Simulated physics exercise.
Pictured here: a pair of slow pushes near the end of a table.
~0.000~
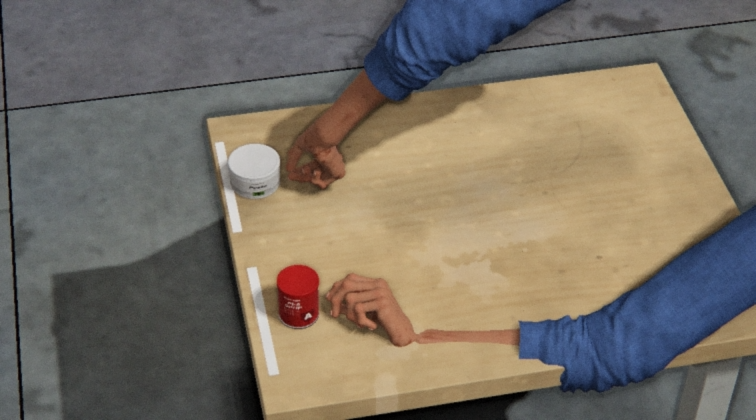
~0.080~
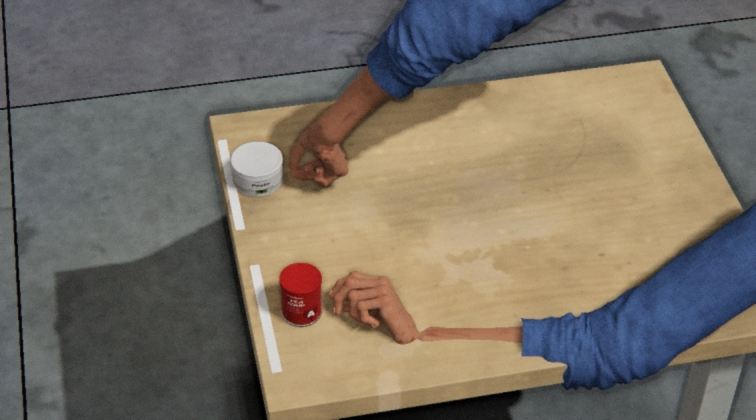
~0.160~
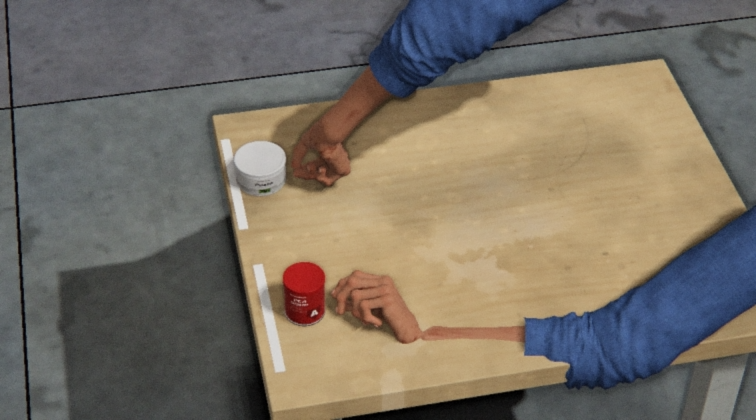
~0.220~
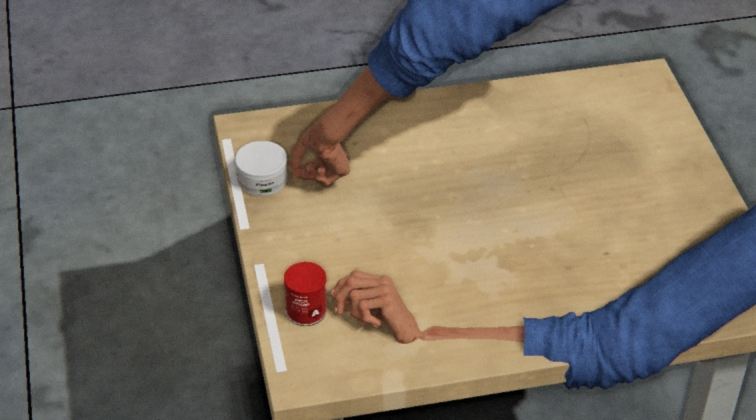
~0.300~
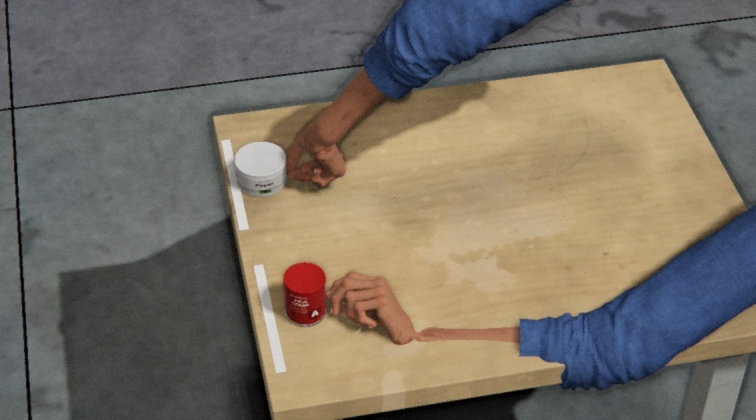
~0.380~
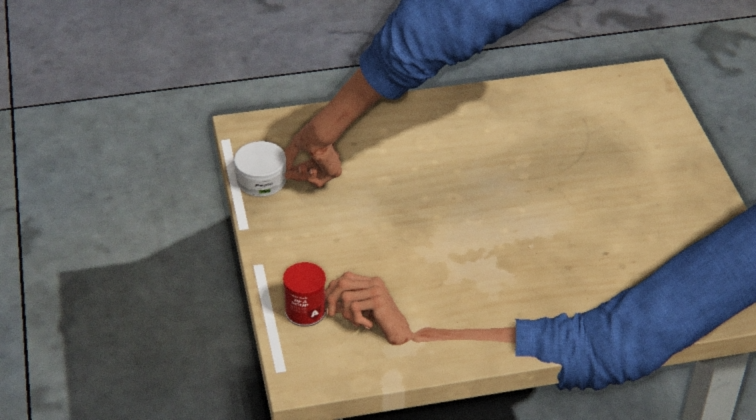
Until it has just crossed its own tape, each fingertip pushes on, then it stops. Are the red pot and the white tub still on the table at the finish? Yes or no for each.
Red pot: No, white tub: No.
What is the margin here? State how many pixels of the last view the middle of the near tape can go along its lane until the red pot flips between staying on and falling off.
12 px or so, rightward.
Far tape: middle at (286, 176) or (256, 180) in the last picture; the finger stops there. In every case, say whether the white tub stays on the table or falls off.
First try, the white tub holds on; second try, it tumbles off.
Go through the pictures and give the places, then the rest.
Red pot (299, 297); white tub (255, 172), in the first picture.
White tub (257, 170), in the second picture.
Red pot (304, 295), in the third picture.
White tub (262, 169), in the fourth picture.
Red pot (305, 295), in the fifth picture.
Red pot (305, 295); white tub (261, 169), in the sixth picture.
By 1.66 s, red pot tilted by 4° near (245, 304); white tub tilted by 47° near (196, 200).
By 1.94 s, red pot tilted by 58° near (211, 350); white tub dropping near (178, 409).
By 2.18 s, red pot dropping; white tub dropping.
When it is over (2.4 s), the red pot drops to the floor; the white tub drops to the floor.
